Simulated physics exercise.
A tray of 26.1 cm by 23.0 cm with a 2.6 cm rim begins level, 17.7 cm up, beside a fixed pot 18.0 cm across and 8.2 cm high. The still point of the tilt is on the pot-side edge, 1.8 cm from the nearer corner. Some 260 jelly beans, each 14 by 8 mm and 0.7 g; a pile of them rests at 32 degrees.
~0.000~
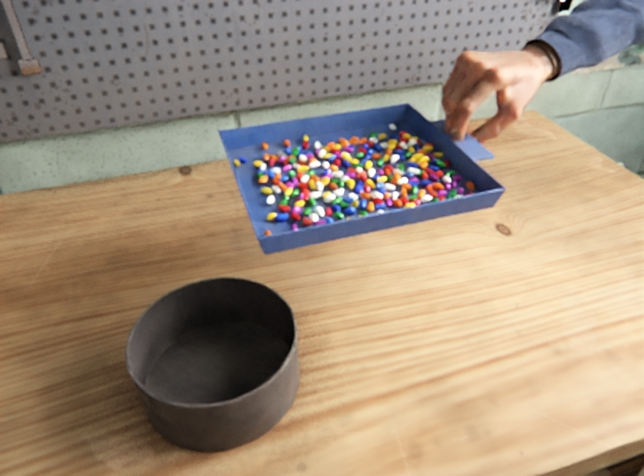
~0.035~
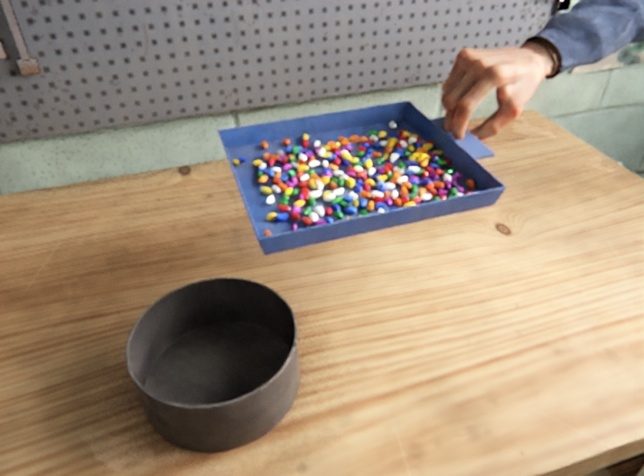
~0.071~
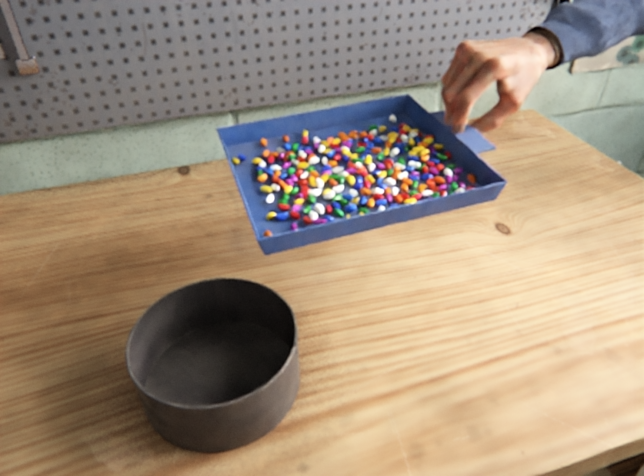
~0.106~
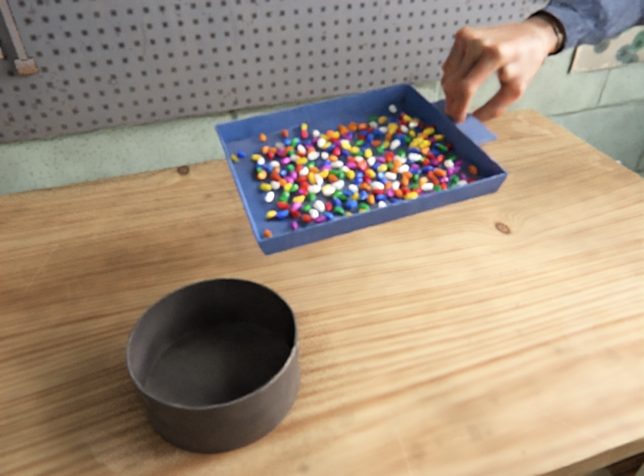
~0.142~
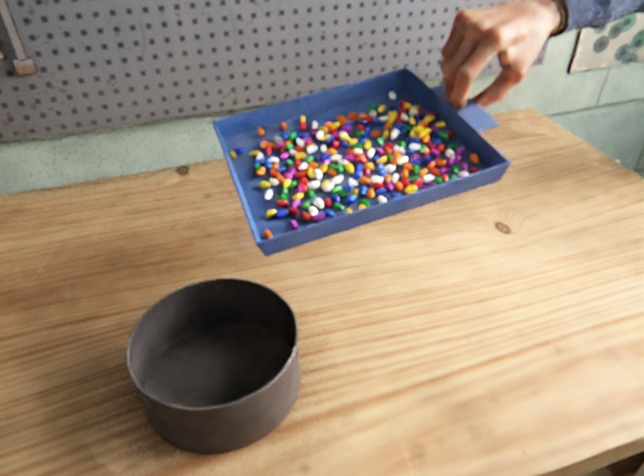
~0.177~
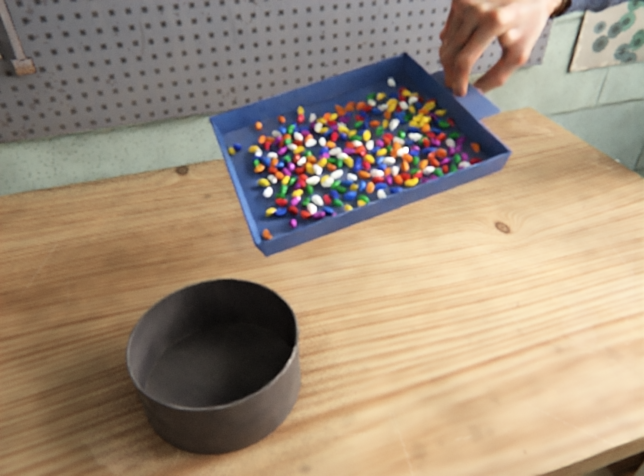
A shallow blue tray of multicoloured jelly beans is held by a hand over a wooden workbench, seen from slightly above, with a grey pegboard and pale green block wall behind. An empty dark round pot sits at the lower left, below the tray. The hand, at the upper right, raises the tray's far right side, slowly then faster, while the camera stays still.
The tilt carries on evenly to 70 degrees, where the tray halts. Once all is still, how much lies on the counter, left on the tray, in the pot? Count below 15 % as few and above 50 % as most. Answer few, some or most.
Counter: Few, tray: Some, pot: Most.
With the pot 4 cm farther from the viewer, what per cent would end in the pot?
It would be near 65 per cent.
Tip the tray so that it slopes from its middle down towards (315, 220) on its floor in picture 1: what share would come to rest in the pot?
About 70 per cent.
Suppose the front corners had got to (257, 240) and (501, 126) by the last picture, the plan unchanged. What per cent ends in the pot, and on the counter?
Pot 60, counter 10.
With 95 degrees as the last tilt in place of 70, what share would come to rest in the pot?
Then about 100 per cent.
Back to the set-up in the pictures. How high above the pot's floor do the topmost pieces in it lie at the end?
About 2.0 cm.
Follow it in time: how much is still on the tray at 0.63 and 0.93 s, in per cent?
About 100, 45.
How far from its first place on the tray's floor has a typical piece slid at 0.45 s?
Roughly 3 cm.
After 0.45 s, tilt 42 degrees; the tray holds 100 %, the pot 0 %.
After 0.63 s, tilt 61 degrees; the tray holds 100 %, the pot 0 %.
After 0.93 s, tilt 70 degrees; the tray holds 45 %, the pot 45 %.
In the end, at 2.6 s, counter 0 %, tray 30 %, pot 70 %.
